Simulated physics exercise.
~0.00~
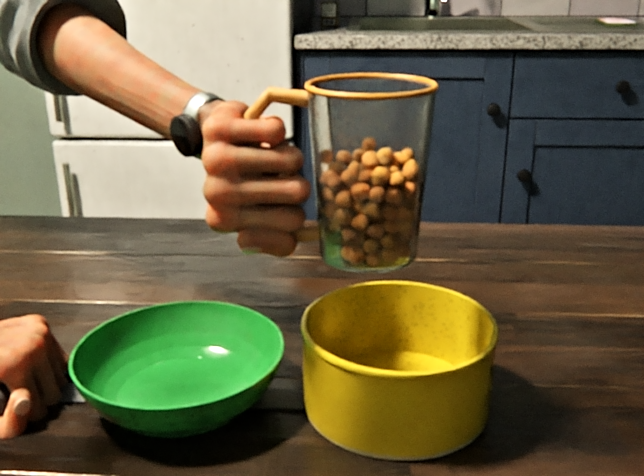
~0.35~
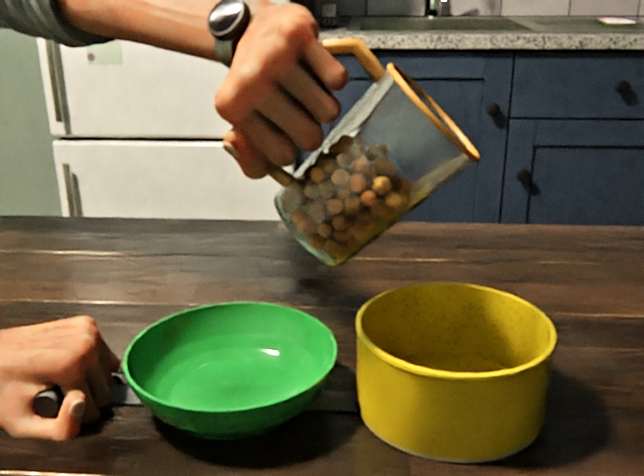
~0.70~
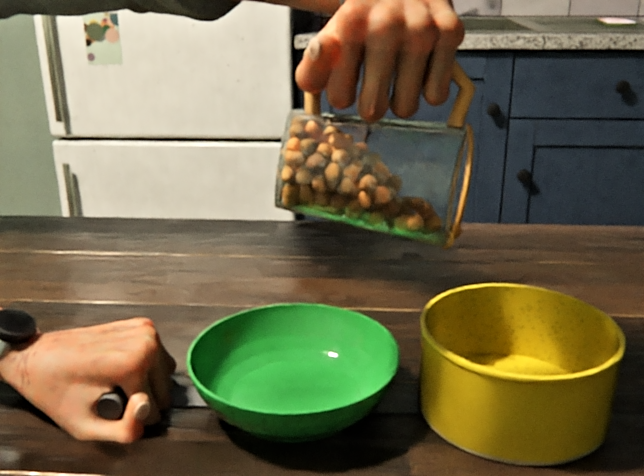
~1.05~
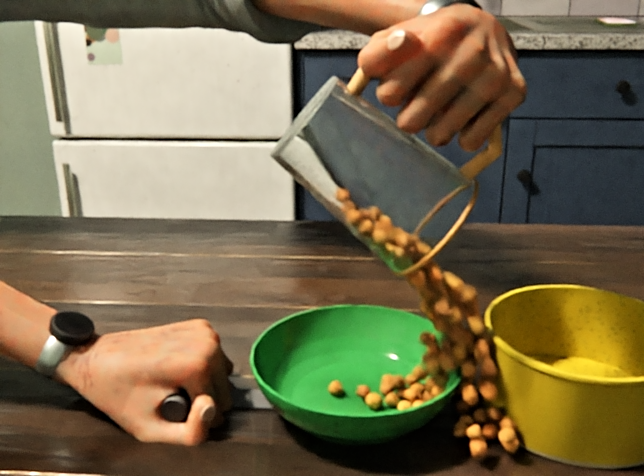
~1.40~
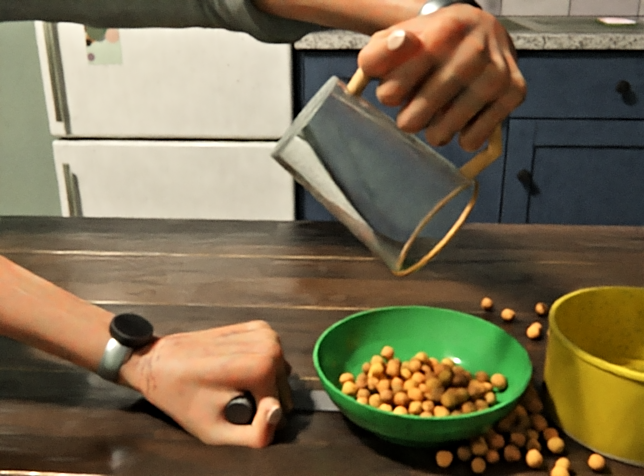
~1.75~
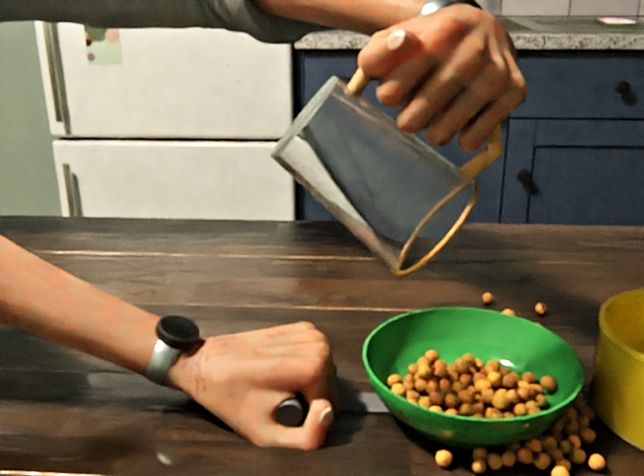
A hand tips chickpeas from a cup into a green bowl sliding right, spilling many outside.
